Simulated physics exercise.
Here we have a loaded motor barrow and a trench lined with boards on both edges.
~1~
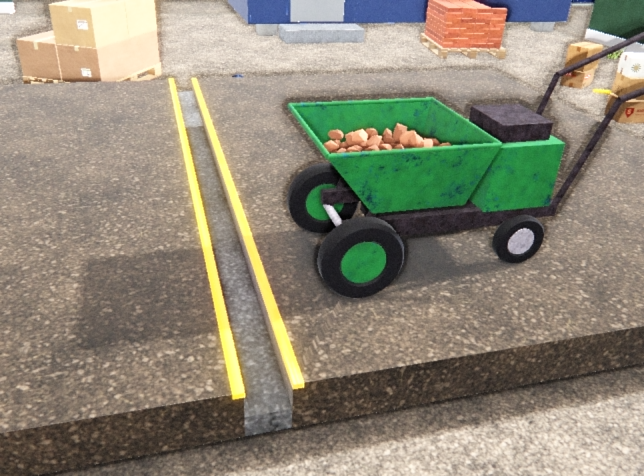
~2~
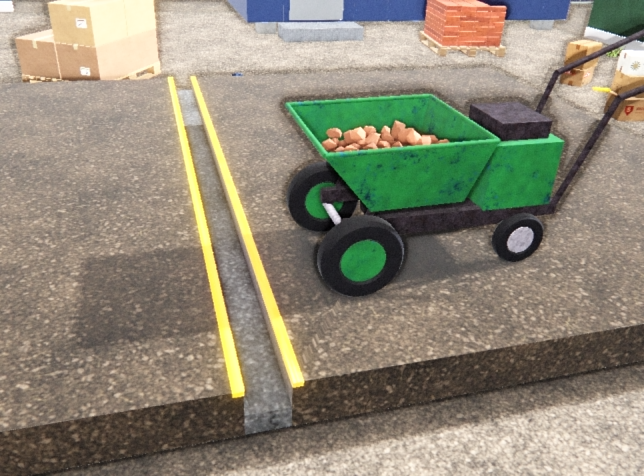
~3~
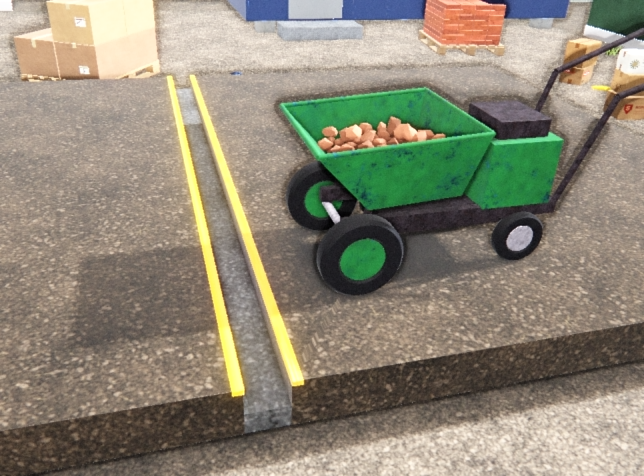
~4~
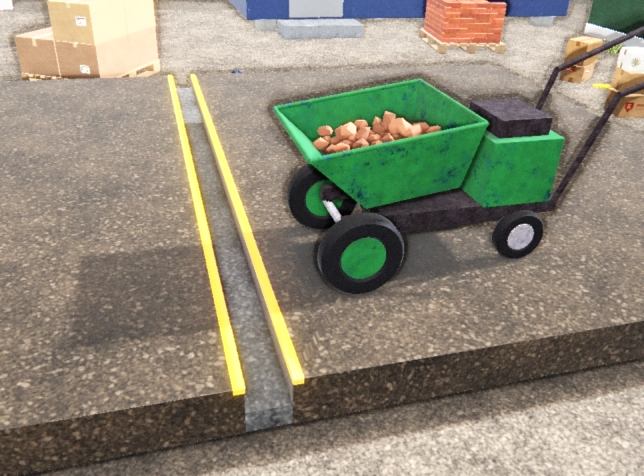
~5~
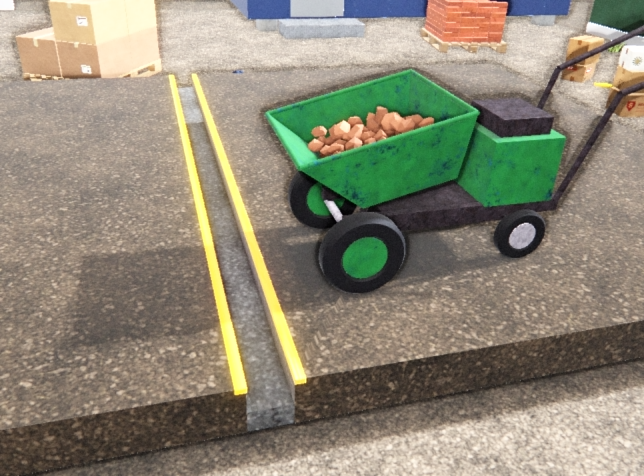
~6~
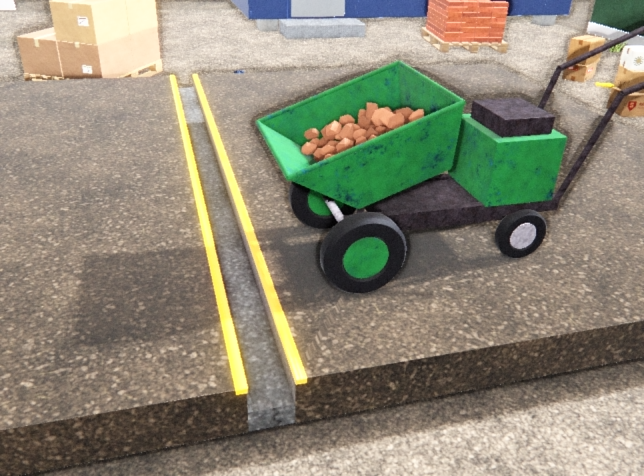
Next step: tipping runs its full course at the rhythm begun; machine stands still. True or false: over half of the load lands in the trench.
False.
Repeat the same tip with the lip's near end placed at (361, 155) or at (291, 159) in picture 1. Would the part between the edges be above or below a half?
The first place leaves the greater portion between the edges, the second place the lesser portion.
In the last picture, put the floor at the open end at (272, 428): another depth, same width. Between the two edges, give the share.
The share would be close to 30 percent.
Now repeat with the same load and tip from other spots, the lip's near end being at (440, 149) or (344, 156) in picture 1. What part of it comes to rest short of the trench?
Roughly 60 and 0 %.
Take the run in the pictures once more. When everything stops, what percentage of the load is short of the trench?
Estimate: Some 0 percent.
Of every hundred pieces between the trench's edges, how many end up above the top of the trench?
15 per cent or thereabouts.
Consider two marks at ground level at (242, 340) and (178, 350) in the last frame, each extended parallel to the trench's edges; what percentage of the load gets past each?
In order: 60 percent, then 20 percent.
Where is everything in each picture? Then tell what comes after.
The first frame shows lip of the skip near (328, 157), level; top of the load near (398, 151), lumps of rubble; first edge of the trench near (283, 338); far edge near (228, 346), the trench under half as wide as the skip, and about half as deep as wide.
The second frame shows lip of the skip near (325, 156), level; top of the load near (397, 149).
The third frame shows lip of the skip near (319, 158), tipped barely; top of the load near (412, 148).
The fourth frame shows lip of the skip near (310, 161), tipped a little; top of the load near (408, 142).
The fifth frame shows lip of the skip near (300, 168), tipped a little; top of the load near (402, 136).
The sixth frame shows lip of the skip near (289, 178), tipped clearly; top of the load near (393, 131); first edge of the trench near (285, 333); far edge near (231, 341).
Shortly afterwards, skip tipped steeply; the whole lot in the skip.
Next, skip tipped right over; all but a few in the skip; only a few in or heaped over the trench; a little beyond it.
Some moments later, skip tipped right over; near a quarter in the skip; a little in or heaped over the trench; near two thirds beyond it.
In the end, skip tipped right over; a little in the skip; near a quarter in or heaped over the trench; near two thirds beyond it.
